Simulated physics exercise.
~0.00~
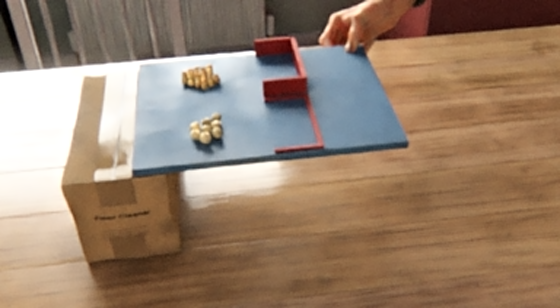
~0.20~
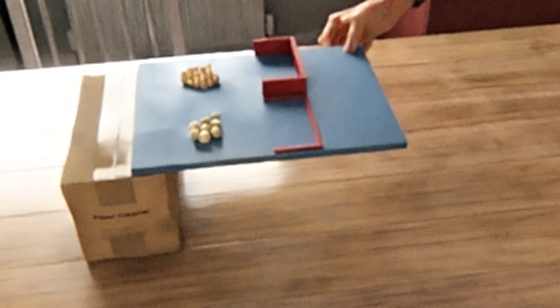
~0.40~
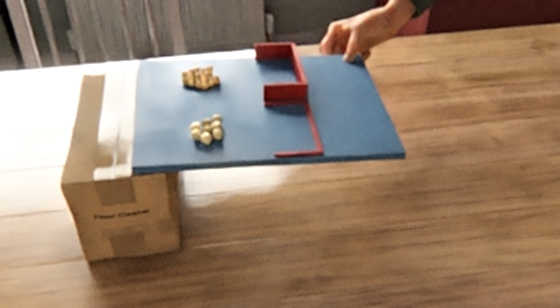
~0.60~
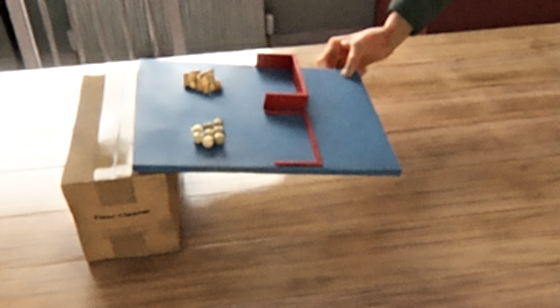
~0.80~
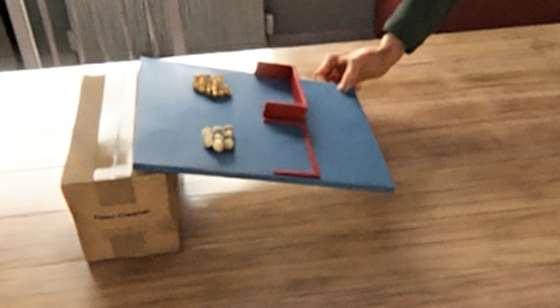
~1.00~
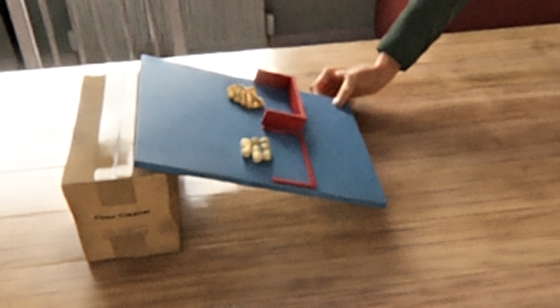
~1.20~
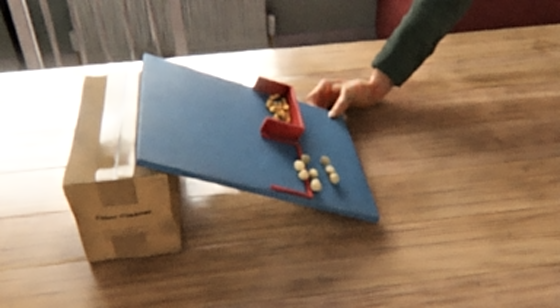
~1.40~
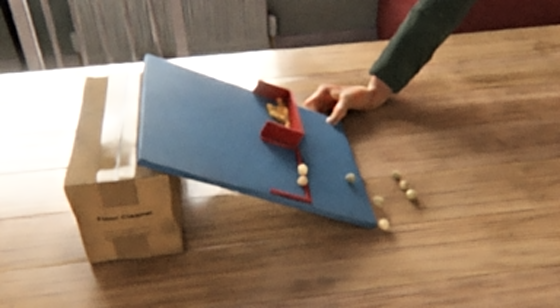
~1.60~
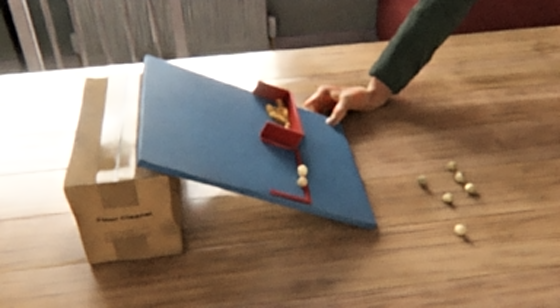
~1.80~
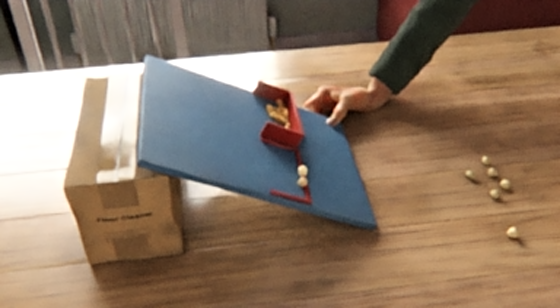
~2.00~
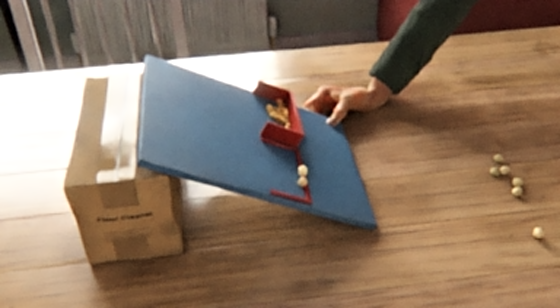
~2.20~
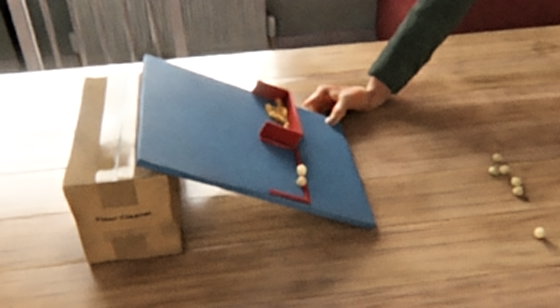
The clip shows a hand lowering one end of a blue board propped on a cardboard box until two heaps of small things slide right; the far heap gathers behind its red fence, while most of the near pale balls pass theirs and roll across the table, stopping at right.
